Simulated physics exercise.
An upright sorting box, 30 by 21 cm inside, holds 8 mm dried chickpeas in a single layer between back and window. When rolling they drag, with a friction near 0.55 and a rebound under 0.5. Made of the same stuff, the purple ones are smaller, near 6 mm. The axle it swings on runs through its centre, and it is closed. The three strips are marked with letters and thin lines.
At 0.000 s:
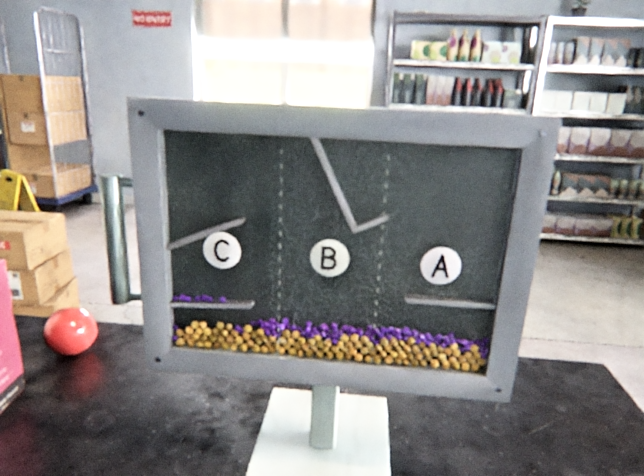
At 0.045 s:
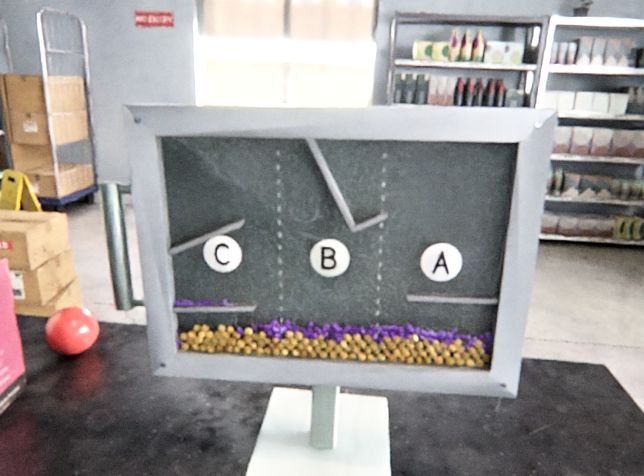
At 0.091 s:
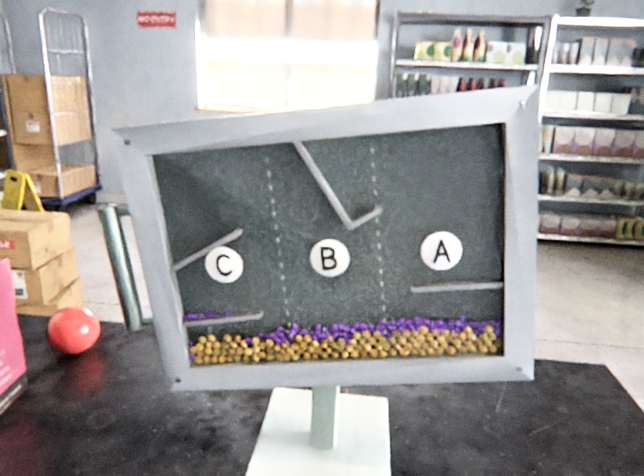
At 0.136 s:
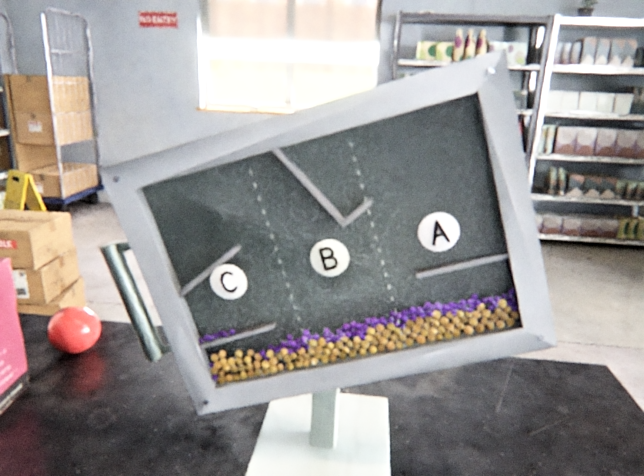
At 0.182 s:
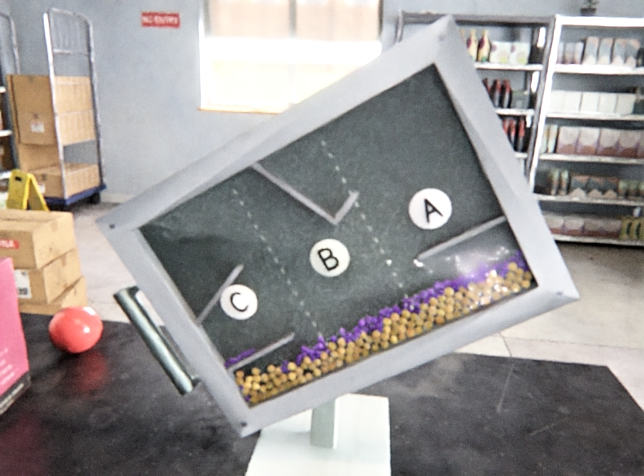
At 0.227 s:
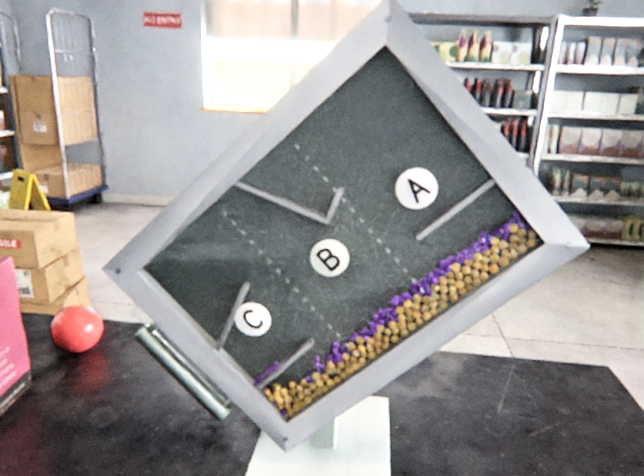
A grey-framed box with a dark interior, a clear front and round white labels C, B and A turns steadily anticlockwise on a pale stand, seen straight on by a still camera in a storeroom. Small purple pieces lie over tan ones along its bottom, near slanted grey ledges, with a red ball at left and shelves behind. From level, the box tilts steeply, its right side rising and left side dropping, while the layer slants with it.
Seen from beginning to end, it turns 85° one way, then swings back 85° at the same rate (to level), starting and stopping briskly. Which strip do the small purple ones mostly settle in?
Mostly in C.
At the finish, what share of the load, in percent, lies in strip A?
About 0 %.
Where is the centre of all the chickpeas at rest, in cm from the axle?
About 9 cm left and 7 cm below.
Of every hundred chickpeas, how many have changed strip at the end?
Roughly 65 per cent.
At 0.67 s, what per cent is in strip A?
Share: Near 0 %.
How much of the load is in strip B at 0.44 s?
I'd say close to 35 in a hundred.
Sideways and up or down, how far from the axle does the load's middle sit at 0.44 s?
Right by about 7 cm and below by about 4 cm.
By 0.44 s, it stands 85° anticlockwise; the chickpeas' middle is 7 cm right of and 4 cm below the centre; A 15 %, B 35 %, C 45 %; small ones, A 10 %, B 35 %, C 50 %.
By 0.67 s, it stands 41° anticlockwise; the chickpeas' middle is 3 cm left of and 11 cm below the centre; B 15 %, C 85 %; small ones, B 5 %, C 95 %.
By 0.89 s, it stands level; the chickpeas' middle is 9 cm left of and 6 cm below the centre; B 15 %, C 85 %; small ones, B 5 %, C 95 %.
Settled by 1.4 s, it stands level; A 0 %, B 15 %, C 85 %; small ones, B 5 %, C 95 %.
